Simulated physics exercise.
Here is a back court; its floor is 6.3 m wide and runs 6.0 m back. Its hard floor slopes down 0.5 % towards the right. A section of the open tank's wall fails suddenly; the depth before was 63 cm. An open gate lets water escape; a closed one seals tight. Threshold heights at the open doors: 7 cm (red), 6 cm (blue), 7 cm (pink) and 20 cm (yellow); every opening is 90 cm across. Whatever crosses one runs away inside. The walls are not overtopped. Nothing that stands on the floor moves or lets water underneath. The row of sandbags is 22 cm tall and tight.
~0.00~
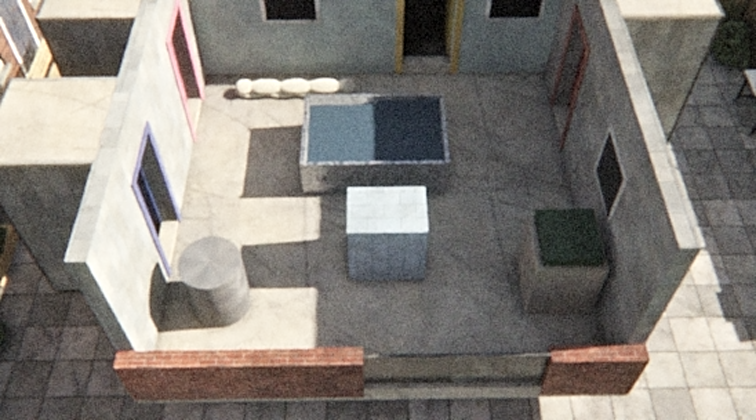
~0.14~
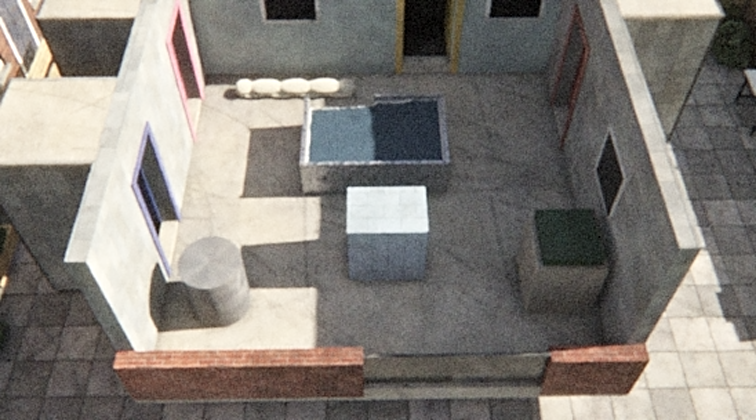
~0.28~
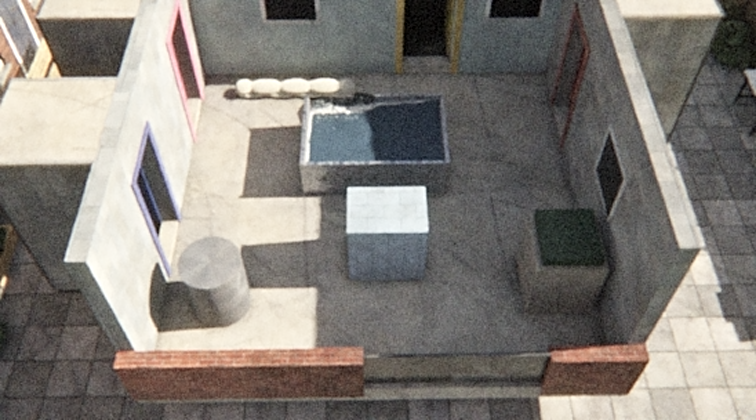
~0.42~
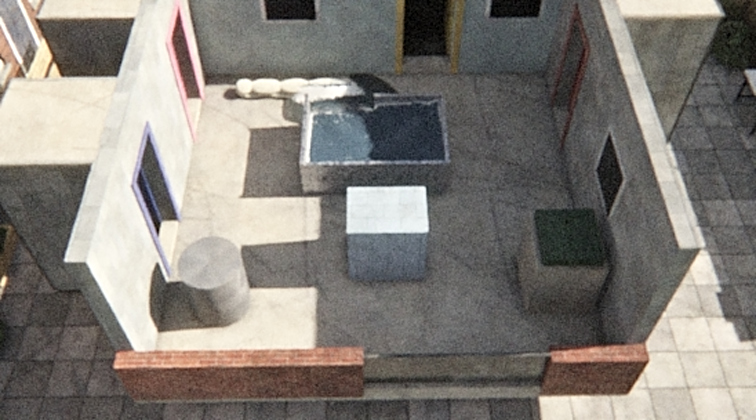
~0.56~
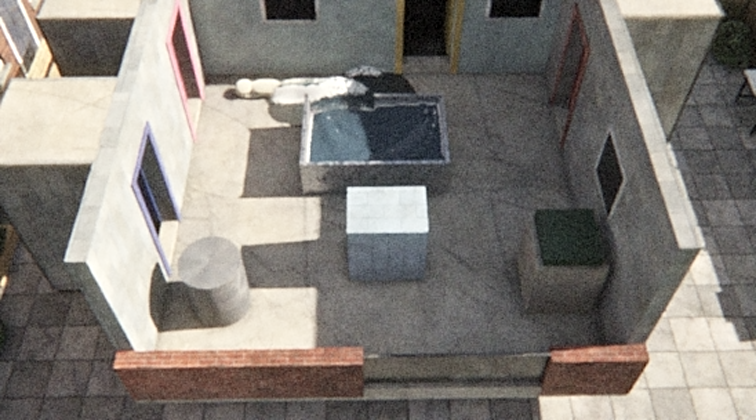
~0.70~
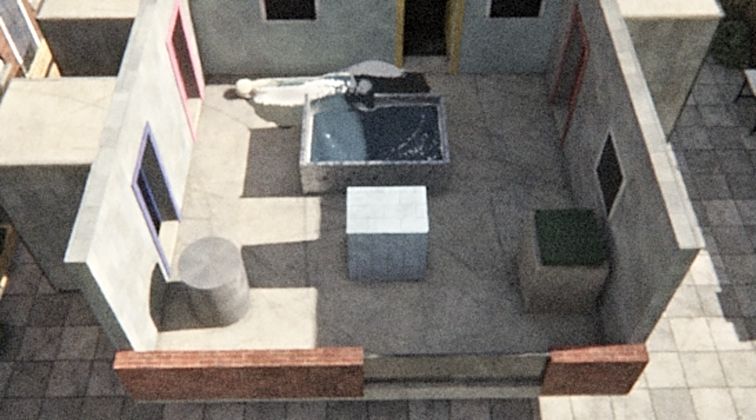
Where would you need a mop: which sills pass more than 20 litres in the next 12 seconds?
The water let in: At the red door it exceeds the limit; at the blue door it does not reach the limit; at the pink door it passes the limit; at the yellow door it stays under the limit.
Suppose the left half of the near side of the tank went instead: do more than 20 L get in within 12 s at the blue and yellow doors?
Against that limit: Blue over, yellow below.
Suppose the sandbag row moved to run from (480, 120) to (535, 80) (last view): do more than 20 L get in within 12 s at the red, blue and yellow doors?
Against that limit: Red under, blue below, yellow not over.
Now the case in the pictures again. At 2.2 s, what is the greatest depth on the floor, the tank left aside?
Up to some 34 cm.
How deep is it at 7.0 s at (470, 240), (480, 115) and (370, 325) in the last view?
About 4, 2 and 2 cm.
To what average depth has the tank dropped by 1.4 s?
About 40 cm.
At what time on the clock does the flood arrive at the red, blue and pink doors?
Red 2.2 s, blue 2.4 s, pink 1.1 s.
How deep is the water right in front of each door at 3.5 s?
In cm: Red 14, blue 3, pink 19, yellow 12.
After 1.4 s water covers 20 % of the floor and is deepest (43 cm) near (332, 104); red door not reached, blue door not reached, pink door 11 cm at the sill, 4 L in, yellow door 15 cm at the sill, 0 L in.
After 2.2 s water covers 30 % of the floor and is deepest (34 cm) near (332, 104); red door 8 cm at the sill, 0 L in, blue door not reached, pink door 15 cm at the sill, 71 L in, yellow door 15 cm at the sill, 0 L in.
After 3.5 s water covers 40 % of the floor and is deepest (22 cm) near (332, 104); red door 14 cm at the sill, 24 L in, blue door 3 cm at the sill, 0 L in, pink door 19 cm at the sill, 156 L in, yellow door 12 cm at the sill, 0 L in.
After 7.0 s water covers 85 % of the floor and is deepest (11 cm) near (563, 251); red door 10 cm at the sill, 73 L in, blue door 3 cm at the sill, 0 L in, pink door 9 cm at the sill, 228 L in, yellow door 7 cm at the sill, 0 L in.
After 12.0 s water covers 95 % of the floor and is deepest (12 cm) near (593, 334); red door 6 cm at the sill, 80 L in, blue door 3 cm at the sill, 0 L in, pink door 4 cm at the sill, 232 L in, yellow door 3 cm at the sill, 0 L in.
